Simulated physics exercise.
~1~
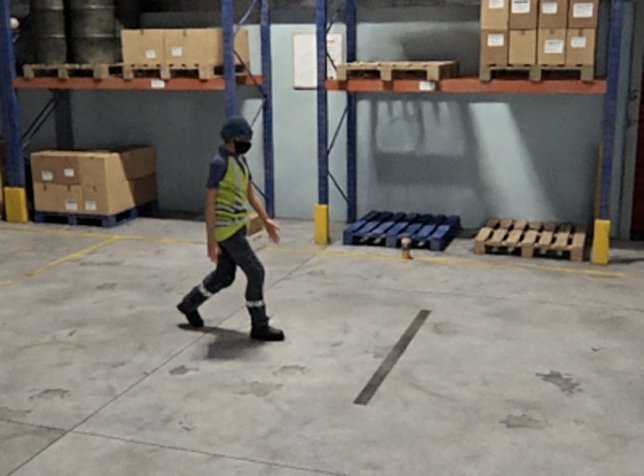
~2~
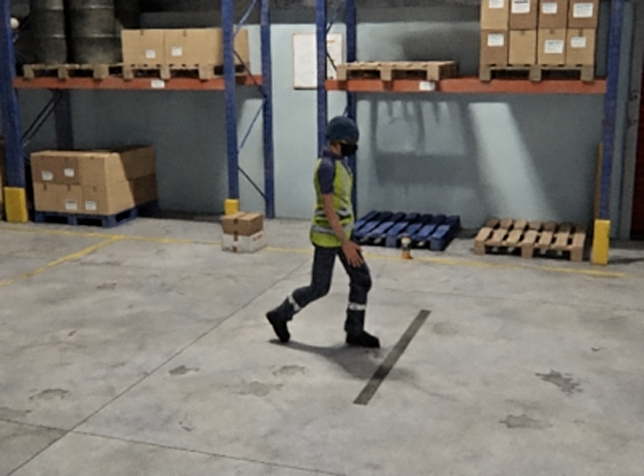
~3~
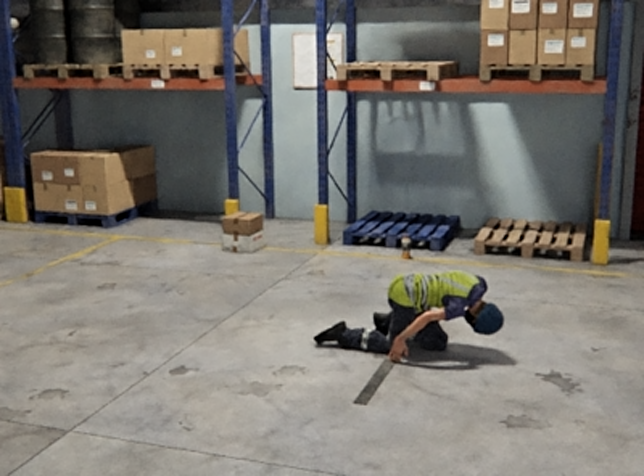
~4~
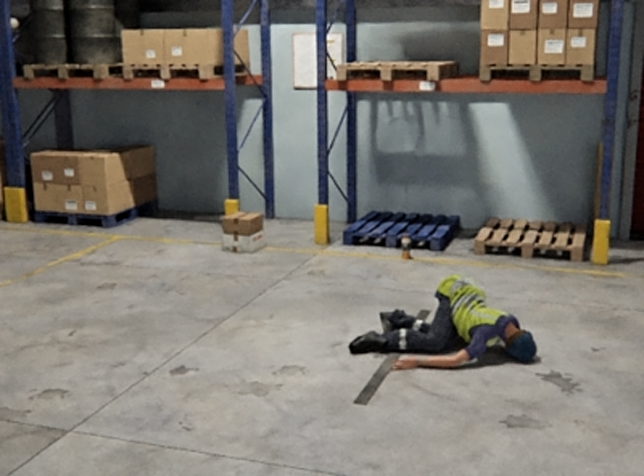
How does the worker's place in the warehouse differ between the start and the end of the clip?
At the start the worker is walking on the left of the black strip, some way short of it. By the end the worker is lying on the floor farther right and lower in view, with hips, chest and head past the strip.
